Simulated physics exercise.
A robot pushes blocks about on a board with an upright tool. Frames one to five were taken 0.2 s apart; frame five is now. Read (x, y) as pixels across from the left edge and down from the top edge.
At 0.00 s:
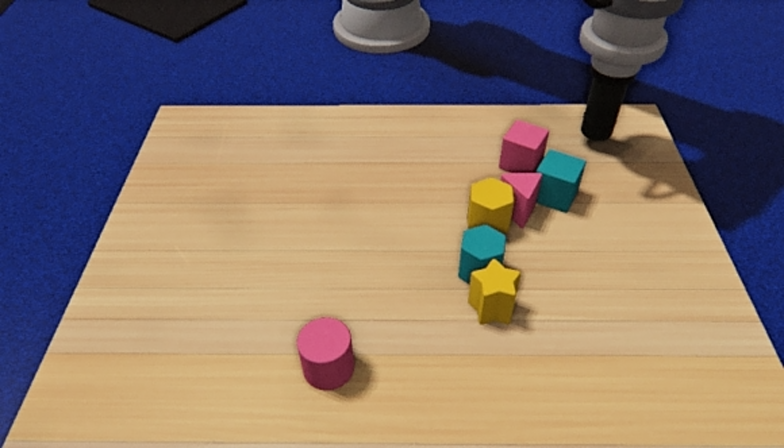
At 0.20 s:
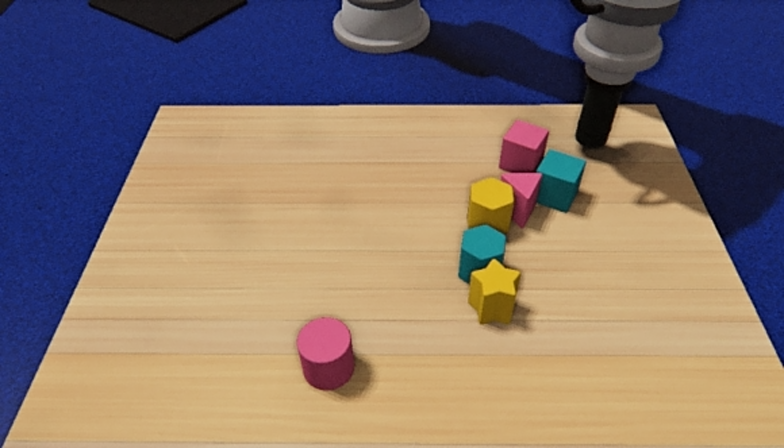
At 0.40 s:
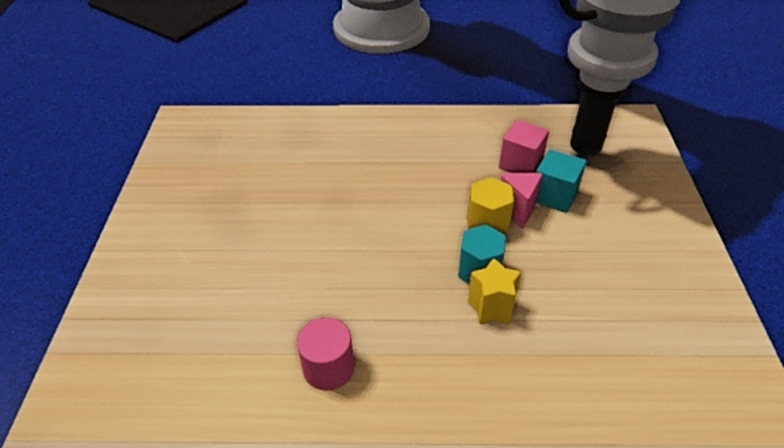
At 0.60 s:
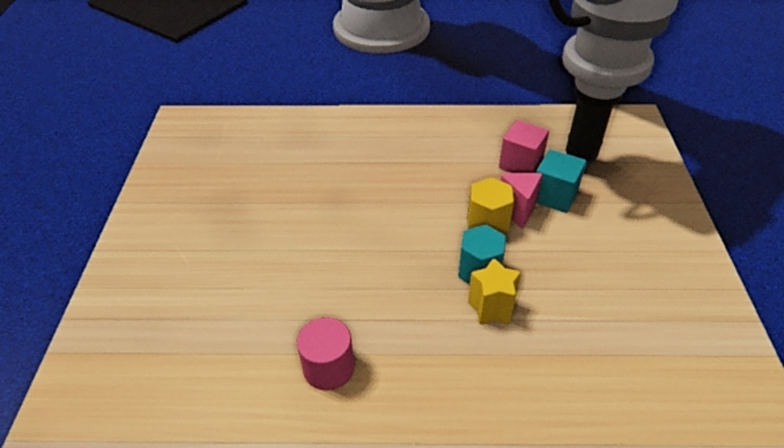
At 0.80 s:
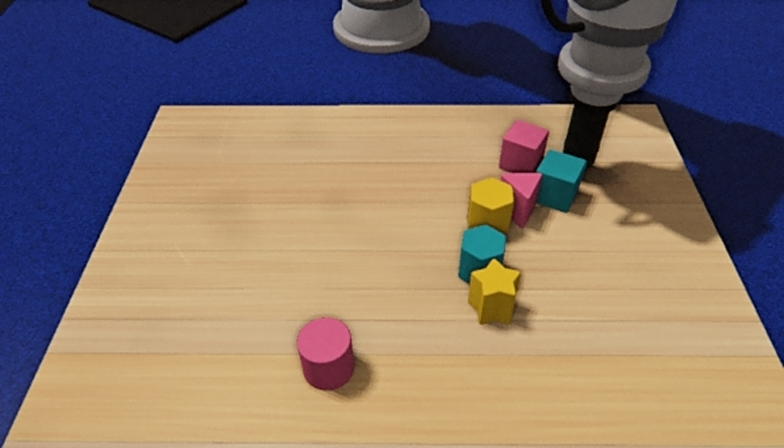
On a wooden board, a robot's upright black tool inches down and slightly left near a turquoise cube while all blocks stay still.
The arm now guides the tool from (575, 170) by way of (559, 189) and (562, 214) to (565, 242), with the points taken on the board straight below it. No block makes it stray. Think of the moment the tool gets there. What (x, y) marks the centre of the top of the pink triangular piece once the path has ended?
I think it will end close to (500, 220).
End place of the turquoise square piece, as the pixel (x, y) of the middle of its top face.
So, by the moment the path ends, you'll find the top centre of the turquoise square piece at (537, 225).
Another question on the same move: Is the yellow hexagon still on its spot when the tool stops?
Final answer: No.
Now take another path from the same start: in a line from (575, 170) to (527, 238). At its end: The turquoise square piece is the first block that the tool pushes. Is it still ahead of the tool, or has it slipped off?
When the path ends, it will sit ahead of the tool.
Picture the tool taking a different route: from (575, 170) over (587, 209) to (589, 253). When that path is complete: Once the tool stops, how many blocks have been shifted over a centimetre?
By the end of the path, one block has moved more than about a centimetre.
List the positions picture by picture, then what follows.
In the first frame, tool's lower end at (596, 132); turquoise hexagon at (484, 241); yellow hexagon at (492, 192); pink triangular piece at (524, 181); turquoise square piece at (562, 165).
In the second frame, tool at (591, 139); blocks still.
In the third frame, tool at (586, 146); blocks still.
In the fourth frame, tool at (582, 153); blocks still.
In the fifth frame, tool at (578, 160); turquoise hexagon at (484, 241); yellow hexagon at (492, 192); pink triangular piece at (524, 181); turquoise square piece at (562, 165).
On the path given first. One third of the way, tool at (562, 179); pink triangular piece at (524, 194), turned 35° clockwise; turquoise square piece at (552, 180).
Two thirds of the way, tool at (564, 204); yellow hexagon at (484, 194), turned 15° clockwise; pink triangular piece at (514, 212), turned 55° clockwise; turquoise square piece at (547, 204), turned 25° clockwise.
At the end, tool at (568, 232); turquoise hexagon at (479, 242), turned 15° anticlockwise; yellow hexagon at (482, 194), turned 20° clockwise; pink triangular piece at (500, 220), turned 85° clockwise; turquoise square piece at (537, 225), turned 55° clockwise.
